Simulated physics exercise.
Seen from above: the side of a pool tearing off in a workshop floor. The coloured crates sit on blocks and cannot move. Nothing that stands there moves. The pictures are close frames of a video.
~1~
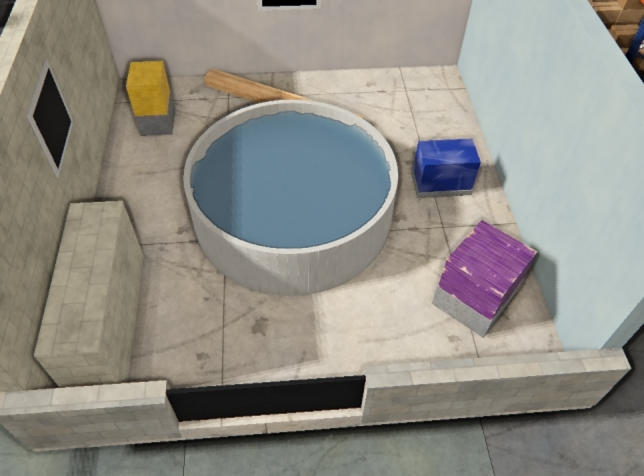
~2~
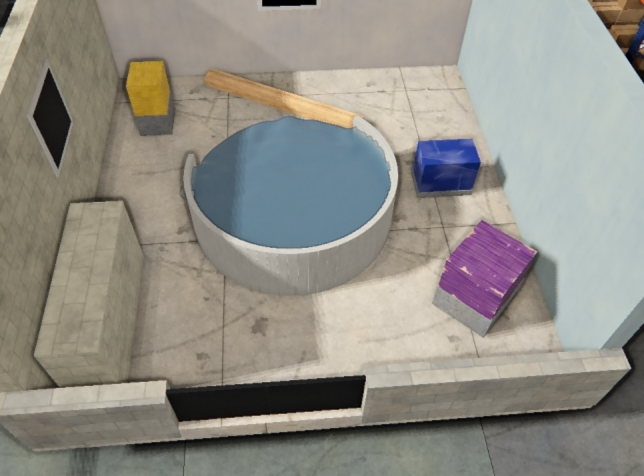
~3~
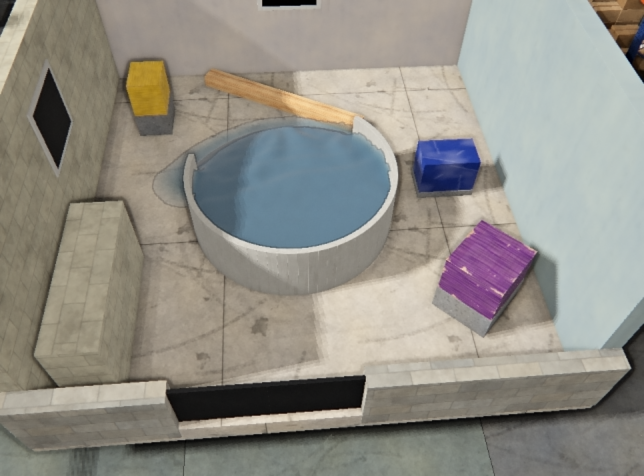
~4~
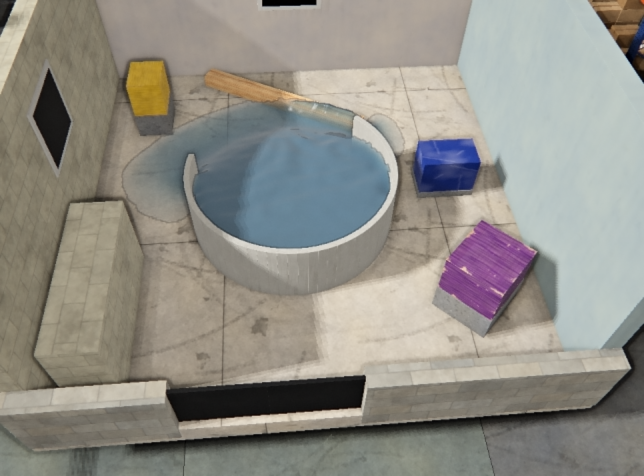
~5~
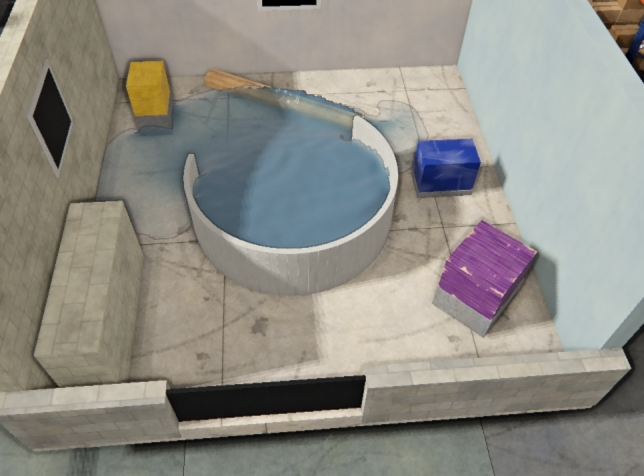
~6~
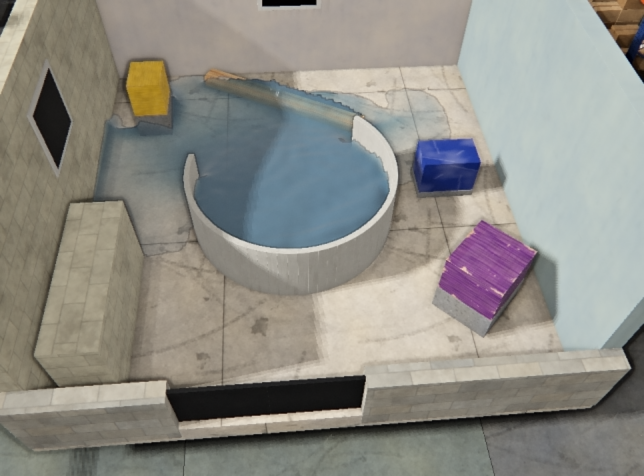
A workshop floor of pale, cracked tiles, walled by stone on the left and light blue on the right, is seen from above by a still camera. A round grey pool of blue water sits among a yellow-topped block, a wooden beam, a blue box and a purple-topped block. The pool's far side opens, and water pours out, spreading left around the yellow block, over the beam and rightward behind the blue box.
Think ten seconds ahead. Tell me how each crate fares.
One by one: The purple crate escapes dry; the blue crate is wetted; the yellow crate is wetted.
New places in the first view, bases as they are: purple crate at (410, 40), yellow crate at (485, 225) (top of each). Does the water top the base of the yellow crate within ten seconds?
Then: Yellow is spared.
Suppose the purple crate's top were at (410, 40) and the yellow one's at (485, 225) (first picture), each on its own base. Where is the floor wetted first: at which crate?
First comes the purple crate.
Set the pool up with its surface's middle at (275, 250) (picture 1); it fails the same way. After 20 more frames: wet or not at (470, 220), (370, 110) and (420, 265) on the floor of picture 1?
As listed: Not flooded, wet, dry.
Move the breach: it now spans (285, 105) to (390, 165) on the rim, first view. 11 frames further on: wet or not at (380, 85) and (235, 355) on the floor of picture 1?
In turn: Wet, no water.
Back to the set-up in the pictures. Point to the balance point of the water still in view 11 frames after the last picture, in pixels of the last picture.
Close to (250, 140).
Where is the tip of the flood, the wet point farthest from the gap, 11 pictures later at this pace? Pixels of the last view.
I would point to (58, 386).
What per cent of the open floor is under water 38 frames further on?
Roughly 95 per cent.
A moment on, water covers 50 % of the floor; the purple crate not reached, the blue crate water round its plinth, the yellow crate water round its plinth.
Next, water covers 60 % of the floor; the purple crate not reached, the blue crate water round its plinth, the yellow crate water round its plinth.
Then, water covers 75 % of the floor; the purple crate water round its plinth, the blue crate water round its plinth, the yellow crate water round its plinth.
Later, water covers 95 % of the floor; the purple crate water round its plinth, the blue crate water round its plinth, the yellow crate water round its plinth.
In the end, water covers 100 % of the floor; the purple crate stayed above the water, the blue crate was topped, the yellow crate was topped.
